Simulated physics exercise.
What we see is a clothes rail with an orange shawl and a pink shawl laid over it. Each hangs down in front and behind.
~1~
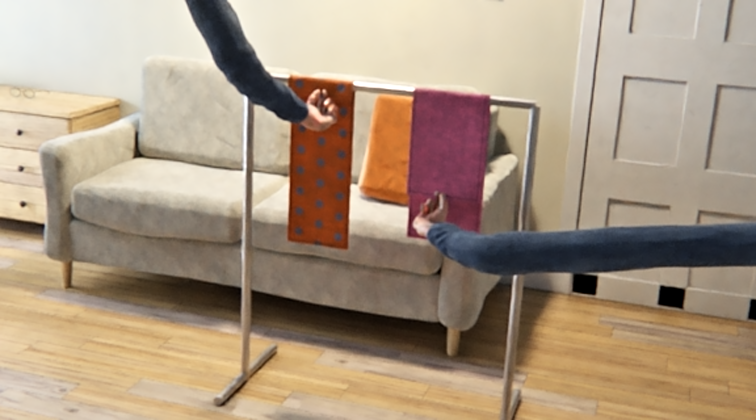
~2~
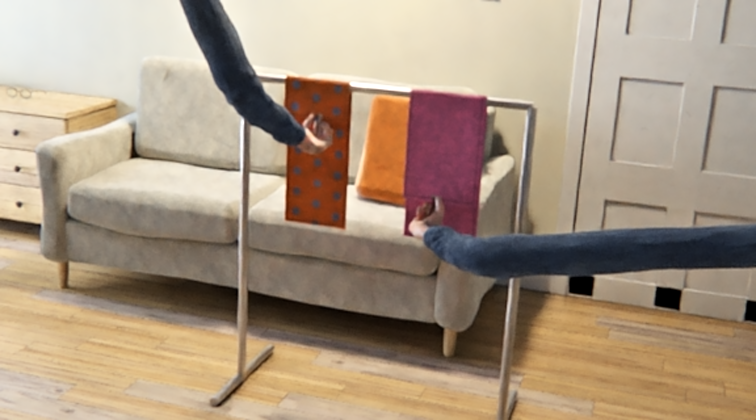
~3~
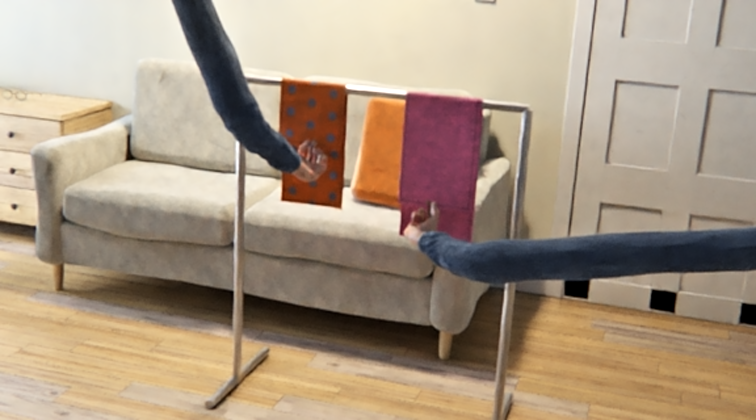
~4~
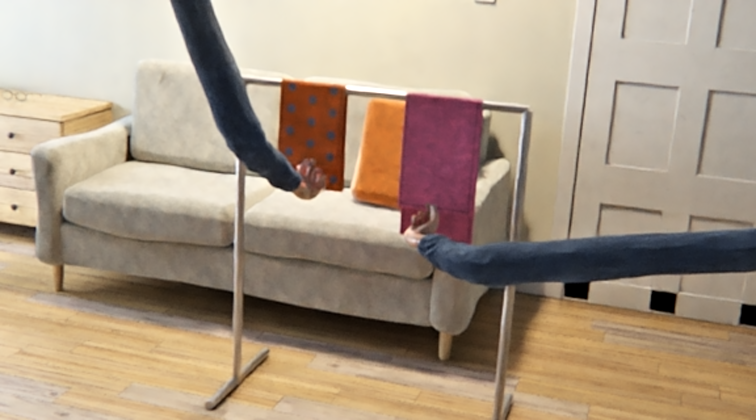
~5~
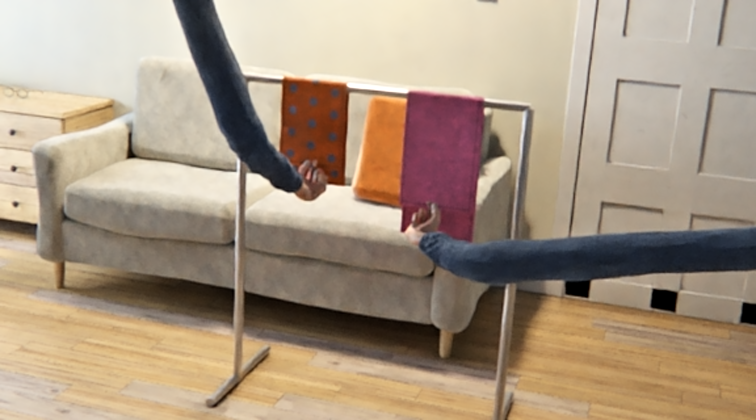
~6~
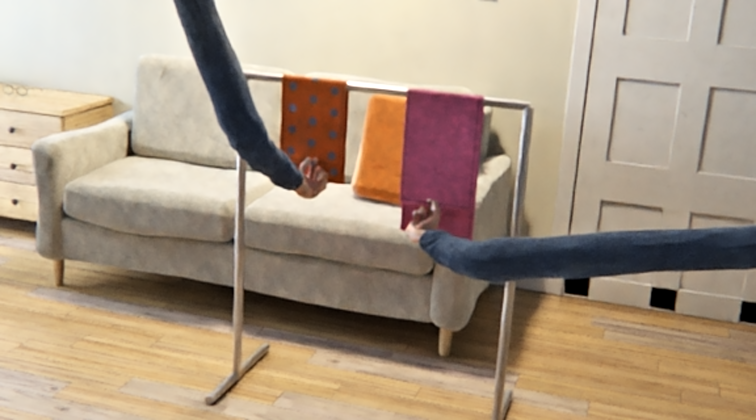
In a living room, one hand drew the front of an orange spotted shawl down over a rail as its longer back rose, while another hand at the pink shawl's hem barely moved.
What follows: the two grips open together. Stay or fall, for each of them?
In the end the orange shawl hangs there; the pink shawl keeps its place.
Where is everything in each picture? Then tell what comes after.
The first frame shows orange shawl front hem (336, 95), back hem (333, 244); pink shawl front hem (425, 193), back hem (425, 236).
The second frame shows orange shawl front hem (331, 118); pink shawl front hem (421, 196).
The third frame shows orange shawl front hem (325, 144); pink shawl front hem (416, 201).
The fourth frame shows orange shawl front hem (324, 163); pink shawl front hem (416, 204).
The fifth frame shows orange shawl front hem (326, 165); pink shawl front hem (417, 203).
The sixth frame shows orange shawl front hem (326, 162), back hem (329, 179), front almost as long as the back; pink shawl front hem (418, 200), back hem (418, 229), front almost as long as the back.
Then, 0.32 s past the final frame, orange shawl unmoved; pink shawl unmoved.
When it is over, orange shawl unmoved; pink shawl unmoved. The orange shawl keeps its place and the pink shawl stays on.
